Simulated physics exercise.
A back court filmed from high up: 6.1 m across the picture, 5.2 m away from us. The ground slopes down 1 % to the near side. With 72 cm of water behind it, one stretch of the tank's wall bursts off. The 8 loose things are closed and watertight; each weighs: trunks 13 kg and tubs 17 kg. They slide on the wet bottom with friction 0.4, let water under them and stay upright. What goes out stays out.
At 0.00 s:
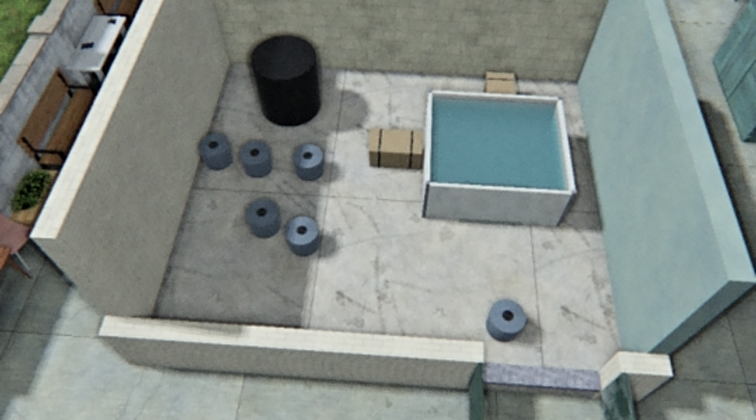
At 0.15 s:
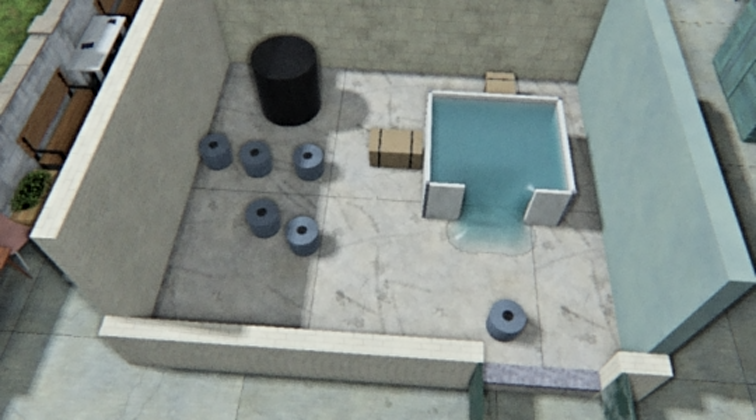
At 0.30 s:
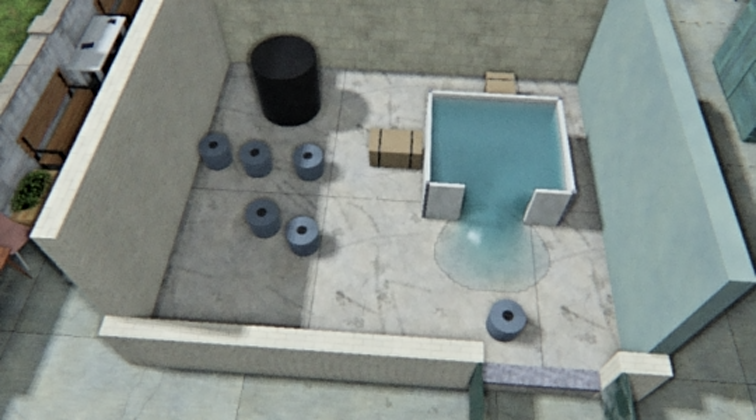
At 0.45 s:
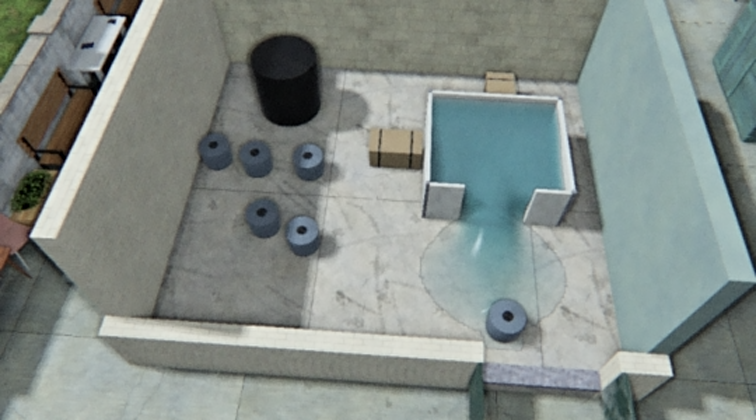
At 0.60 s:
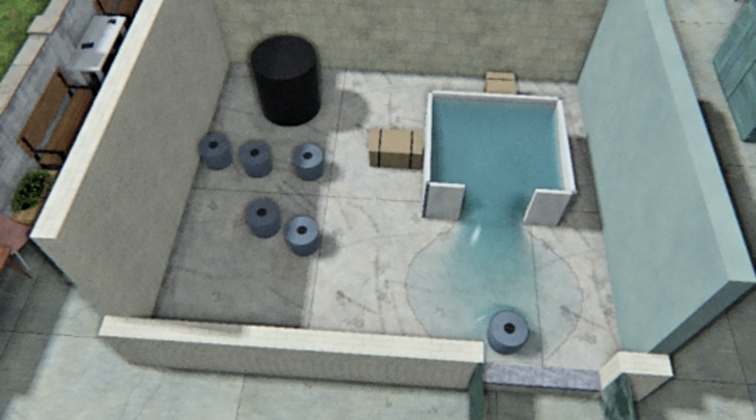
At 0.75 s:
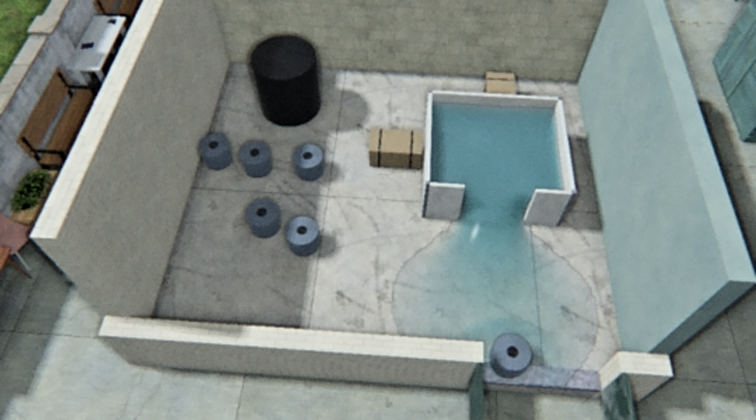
Water burst through the near wall of a raised tank in a walled court and spread toward the viewer, pushing the nearest grey tub a short way while the other tubs and boxes stayed put.
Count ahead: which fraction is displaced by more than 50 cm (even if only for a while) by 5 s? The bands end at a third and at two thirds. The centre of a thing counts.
That comes to under a third.
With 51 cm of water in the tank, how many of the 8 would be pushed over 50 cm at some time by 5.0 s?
Then 1.
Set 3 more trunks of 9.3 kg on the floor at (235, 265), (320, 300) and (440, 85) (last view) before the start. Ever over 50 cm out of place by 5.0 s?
In turn: Past it, over, under.
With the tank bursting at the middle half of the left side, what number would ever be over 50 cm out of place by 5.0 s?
In that case 6 of them.
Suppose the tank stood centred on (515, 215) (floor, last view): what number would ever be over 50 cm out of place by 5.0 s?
Then 1.
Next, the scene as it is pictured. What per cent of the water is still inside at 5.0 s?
Some 62 per cent remains.
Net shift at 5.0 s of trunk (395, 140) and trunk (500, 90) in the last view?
In that order: 0 cm, 0 cm.
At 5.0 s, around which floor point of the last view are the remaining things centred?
Around (326, 171).
After 1.1 s 1 of 8 are over 50 cm from their spots; 0 afloat.
After 2.2 s 1 of 8 are over 50 cm from their spots; 0 afloat.
After 3.5 s 1 of 8 are over 50 cm from their spots; 0 afloat.
After 5.0 s 1 of 8 are over 50 cm from their spots, and 1 have been at some point; 0 afloat.
